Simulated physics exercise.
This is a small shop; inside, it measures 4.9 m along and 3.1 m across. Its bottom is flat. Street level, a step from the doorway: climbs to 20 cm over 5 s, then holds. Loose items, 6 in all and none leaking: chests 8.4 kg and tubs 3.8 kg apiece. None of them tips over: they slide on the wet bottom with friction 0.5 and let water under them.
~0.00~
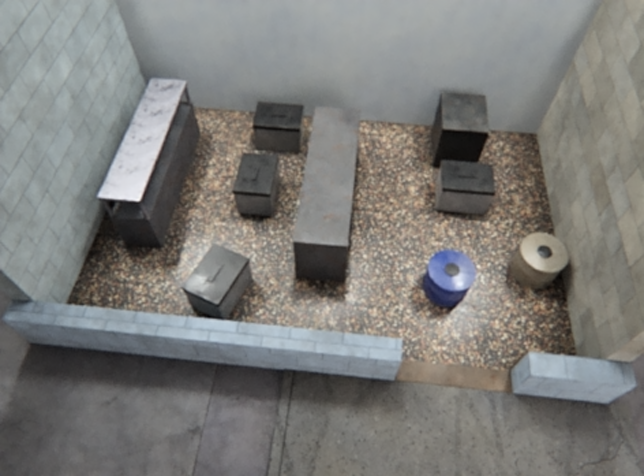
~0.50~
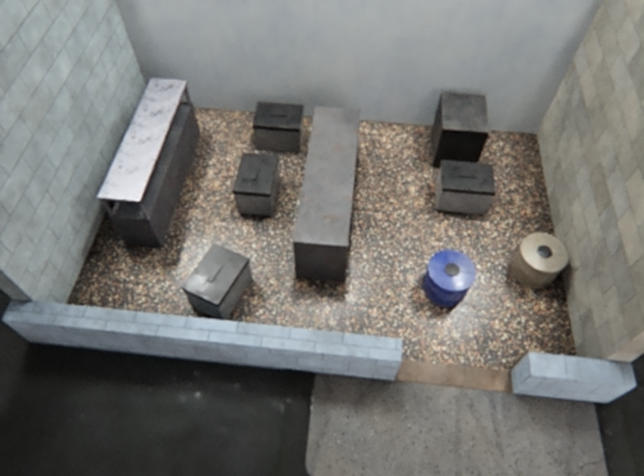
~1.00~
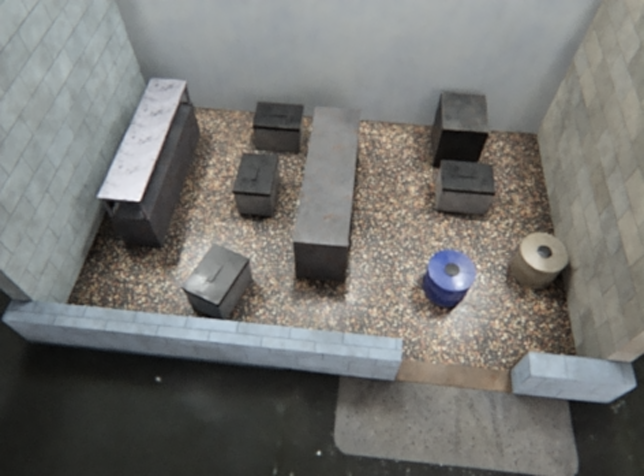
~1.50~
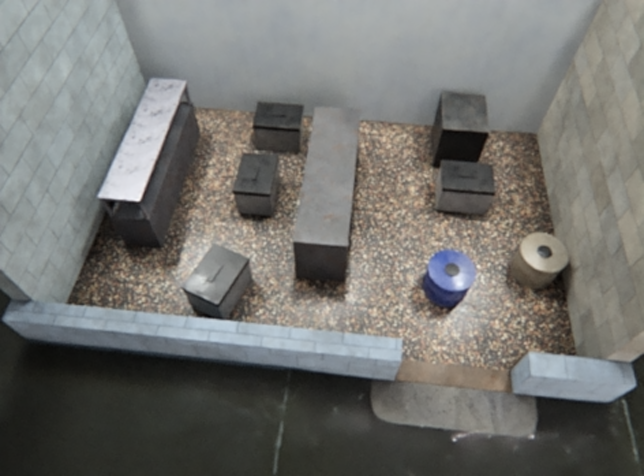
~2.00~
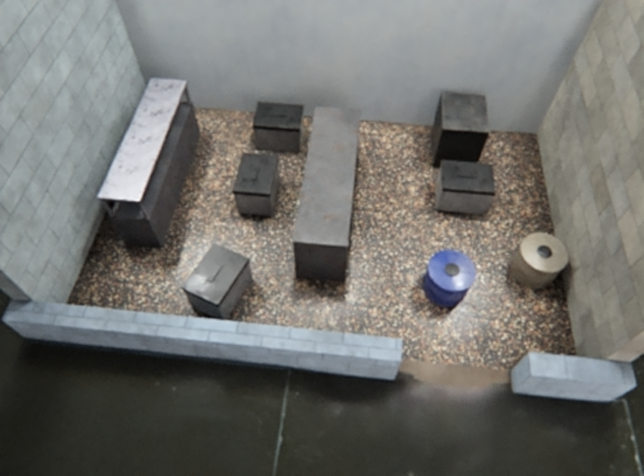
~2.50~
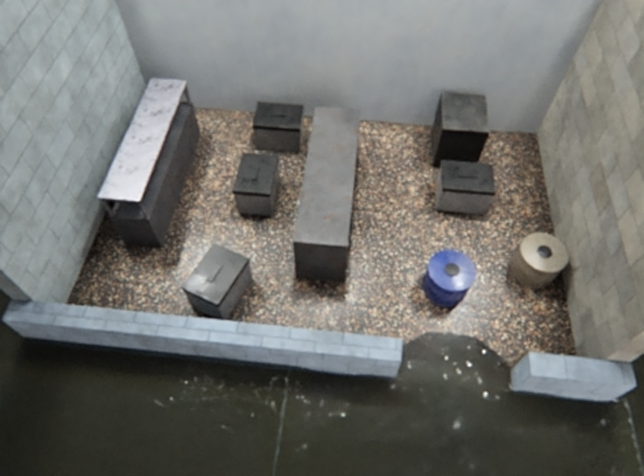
The clip shows a small walled room with dark chests, counters, a blue tub and a tan tub, all motionless, as dark water spreads across the pavement outside, covers the doorway step and just enters at the opening.
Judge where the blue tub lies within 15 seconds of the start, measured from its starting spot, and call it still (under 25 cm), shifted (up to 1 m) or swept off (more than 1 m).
It is swept off.
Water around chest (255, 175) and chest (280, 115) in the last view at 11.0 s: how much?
Roughly 2 and 4 cm.
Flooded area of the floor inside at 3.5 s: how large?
Roughly 1.5 m2 of it is wet.
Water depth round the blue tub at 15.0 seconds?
Somewhere close to 4 cm.
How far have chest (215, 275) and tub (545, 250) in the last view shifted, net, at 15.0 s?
Respectively 60 and 60 centimetres.
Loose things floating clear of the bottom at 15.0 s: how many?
At that time the total is 6.
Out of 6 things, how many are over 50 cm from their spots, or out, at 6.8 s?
By then 2.
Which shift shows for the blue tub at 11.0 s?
About 250 cm out of place.
After 3.5 s the blue tub is near (450, 250), 0.2 m from its start, aground; 0 afloat.
After 6.8 s the blue tub is near (380, 109), 2.2 m from its start, afloat; 3 afloat.
After 11.0 s the blue tub is near (279, 144), 2.4 m from its start, aground; 2 afloat.
After 15.0 s the blue tub is near (291, 142), 2.3 m from its start, afloat; 6 afloat.
